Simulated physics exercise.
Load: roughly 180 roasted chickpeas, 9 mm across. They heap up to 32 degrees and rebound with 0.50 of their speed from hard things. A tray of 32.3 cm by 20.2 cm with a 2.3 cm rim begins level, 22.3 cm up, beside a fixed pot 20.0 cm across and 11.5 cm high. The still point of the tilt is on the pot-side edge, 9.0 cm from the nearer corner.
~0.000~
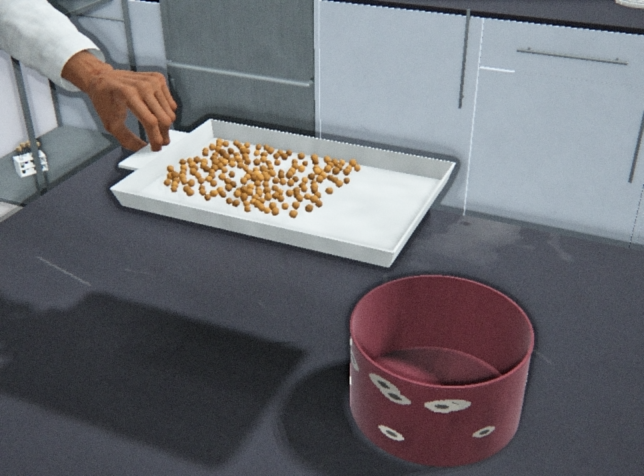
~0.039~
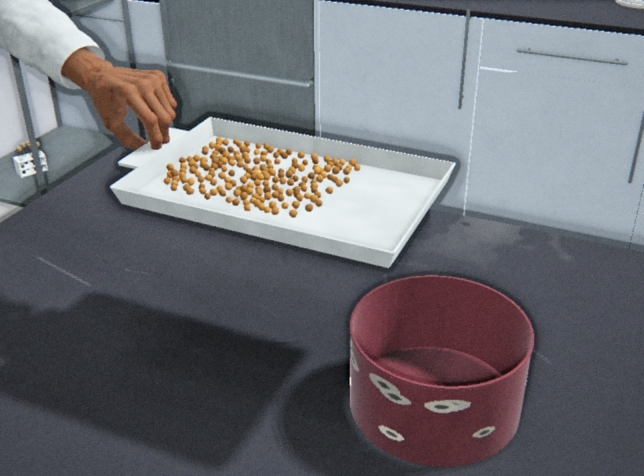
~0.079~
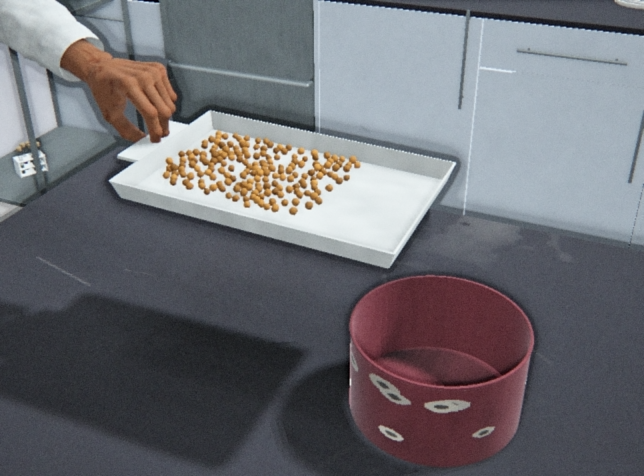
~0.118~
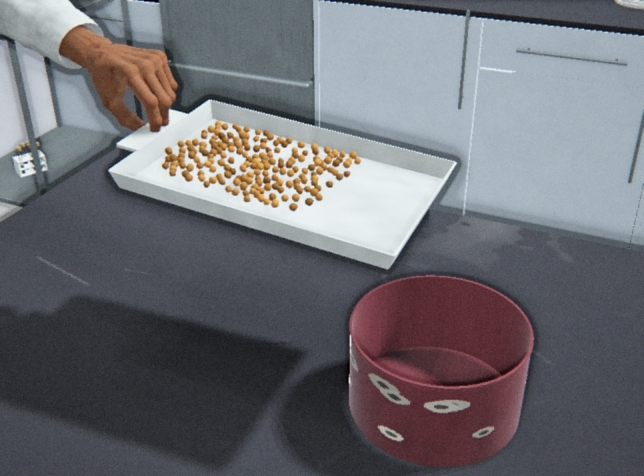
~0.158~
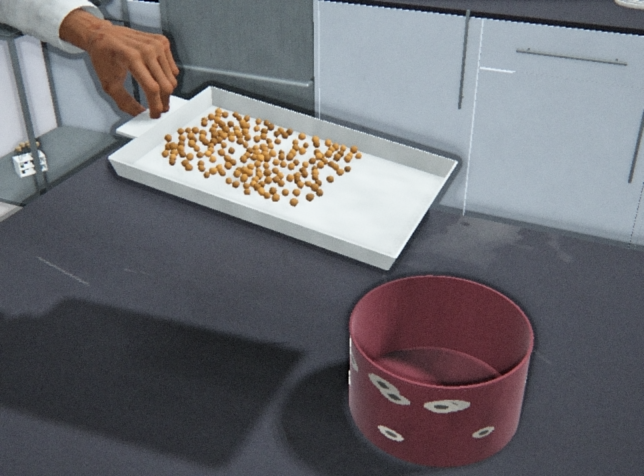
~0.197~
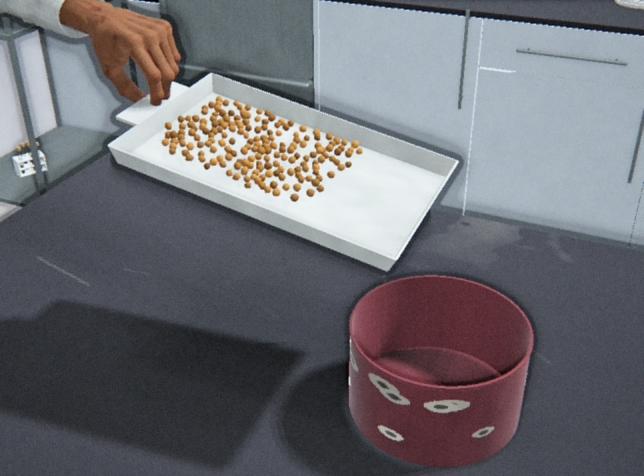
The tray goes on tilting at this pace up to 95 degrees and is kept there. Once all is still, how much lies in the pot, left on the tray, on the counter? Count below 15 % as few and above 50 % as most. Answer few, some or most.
Pot: Most, tray: Few, counter: Few.
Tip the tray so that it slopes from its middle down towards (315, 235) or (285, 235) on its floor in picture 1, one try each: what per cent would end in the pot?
About 75 and 35 per cent.
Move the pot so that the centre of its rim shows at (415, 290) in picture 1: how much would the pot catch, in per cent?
Some 40 per cent.
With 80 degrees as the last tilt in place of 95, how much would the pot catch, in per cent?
It would be near 55 per cent.
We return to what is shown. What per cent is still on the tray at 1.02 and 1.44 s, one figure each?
About 60, 5.
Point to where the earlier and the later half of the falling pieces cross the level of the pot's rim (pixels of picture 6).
At about (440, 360), then at (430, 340).
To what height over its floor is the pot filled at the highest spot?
Some 2.0 cm.
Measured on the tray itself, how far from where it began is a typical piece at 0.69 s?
About 17 cm.
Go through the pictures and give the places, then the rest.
Tray tilt 0 degrees, front corners at (120, 187) and (389, 247); middle of the pieces at (257, 175); pot at (441, 326), in the first picture.
Tray tilt 1 degrees, front corners at (120, 185) and (389, 248); middle of the pieces at (256, 174), in the second picture.
Tray tilt 2 degrees, front corners at (119, 179) and (390, 248); middle of the pieces at (256, 169), in the third picture.
Tray tilt 5 degrees, front corners at (118, 169) and (390, 250), lowest corner right front; middle of the pieces at (256, 162), in the fourth picture.
Tray tilt 8 degrees, front corners at (118, 157) and (391, 251), lowest corner right front; middle of the pieces at (257, 154), in the fifth picture.
Tray tilt 11 degrees, front corners at (118, 145) and (392, 253), lowest corner right front; middle of the pieces at (257, 145); pot at (440, 326). The tray's pace is about 80 degrees a second, in the sixth picture.
Then, at 0.69 s, tilt 51 degrees; the tray holds 100 %, the pot 0 %.
Then, at 1.02 s, tilt 78 degrees; the tray holds 60 %, the pot 30 %.
Then, at 1.44 s, tilt 95 degrees; the tray holds 5 %, the pot 75 %.
At rest (2.1 s), pot 95 %, tray 0 %, counter 5 %.
